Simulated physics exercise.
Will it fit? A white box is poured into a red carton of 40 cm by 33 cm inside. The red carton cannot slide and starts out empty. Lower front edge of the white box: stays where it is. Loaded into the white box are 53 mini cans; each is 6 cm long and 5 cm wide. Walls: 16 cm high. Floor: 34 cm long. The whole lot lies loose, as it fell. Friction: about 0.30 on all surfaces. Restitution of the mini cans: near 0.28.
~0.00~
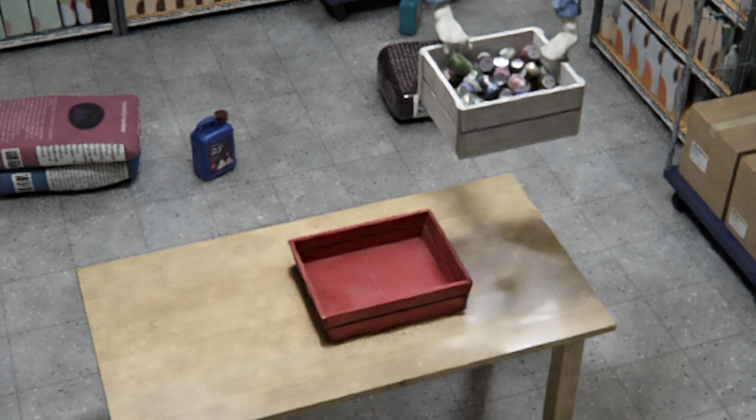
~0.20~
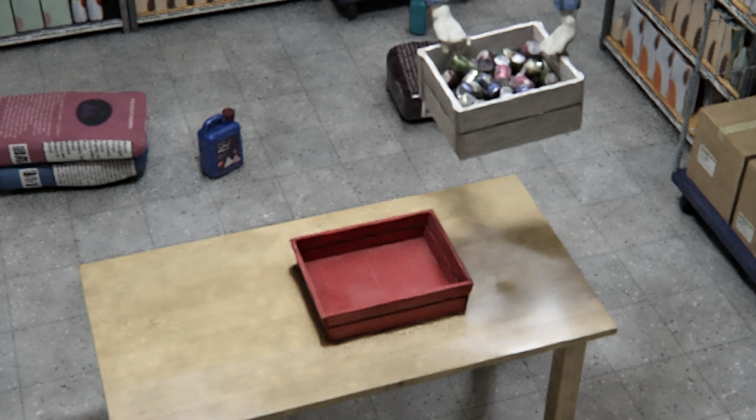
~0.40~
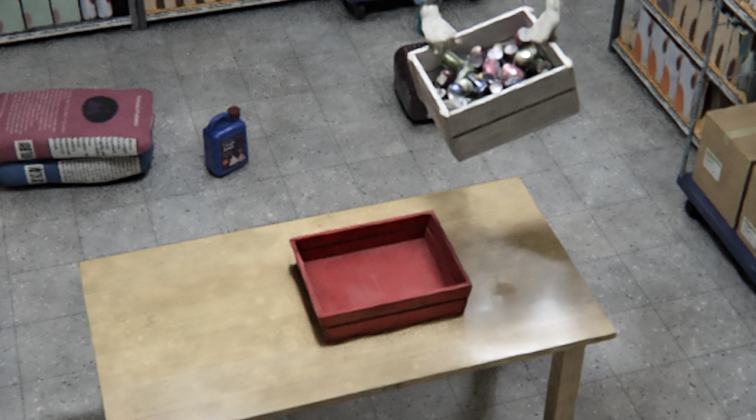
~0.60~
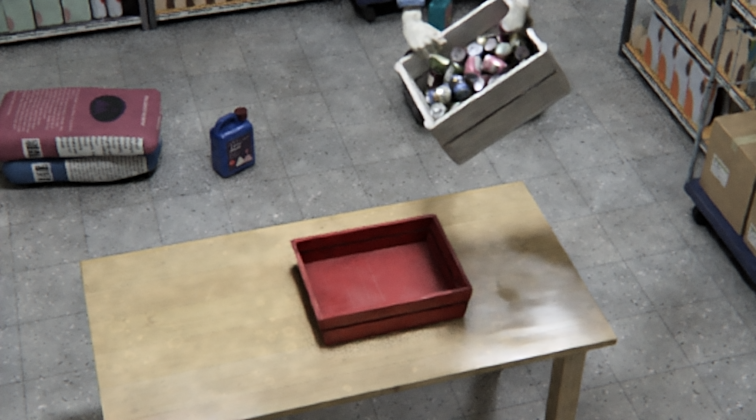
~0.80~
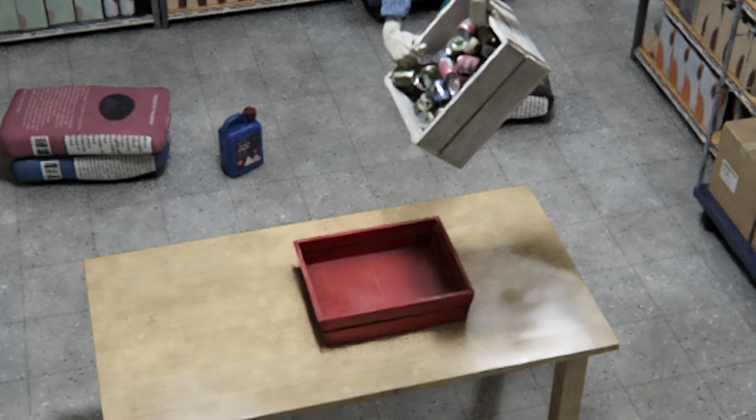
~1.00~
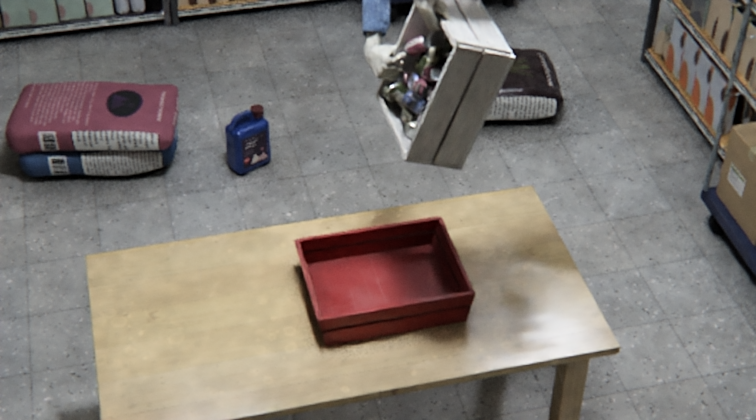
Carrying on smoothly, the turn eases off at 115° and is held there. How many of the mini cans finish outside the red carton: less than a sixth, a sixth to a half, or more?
When it's all done, a sixth up to half of them have landed outside the red carton.
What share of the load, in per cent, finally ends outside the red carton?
I'd put it at around 40 percent of them.
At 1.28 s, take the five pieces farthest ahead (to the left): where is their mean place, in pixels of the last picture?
Around (351, 172) in pixels.
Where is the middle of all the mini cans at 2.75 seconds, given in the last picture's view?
Centre: Approx. (338, 291).
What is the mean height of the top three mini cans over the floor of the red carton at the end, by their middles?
Roughly 7 cm.
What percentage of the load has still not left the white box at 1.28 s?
That works out to some 85 percent of it.
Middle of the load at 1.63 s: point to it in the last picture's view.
Estimated centre in the last picture: (357, 160).
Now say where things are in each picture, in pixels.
In the first picture (we follow the rim corner now nearest the camera; the camera moves round a little), white box at (466, 108); red carton at (326, 316); tilt 0°; nothing out yet.
In the second picture, white box at (463, 109); tilt 4°.
In the third picture, white box at (450, 114); tilt 15°.
In the fourth picture, white box at (434, 124); tilt 31°.
In the fifth picture, white box at (418, 139); tilt 50°.
In the sixth picture, white box at (406, 156); red carton at (322, 318); tilt 70°; nothing out yet.
After 1.28 s, tilt 95°; 46 still in the white box and 7 in the air.
After 1.63 s, tilt 113°; 19 still in the white box, 3 in the red carton, 6 outside the red carton and 25 in the air.
After 2.12 s, tilt 115°; 29 in the red carton, 21 outside the red carton and 3 in the air.
Final count (at 2.75 s), 32 in the red carton and 21 outside the red carton. Asked share, 21 of 53, 40 per cent.
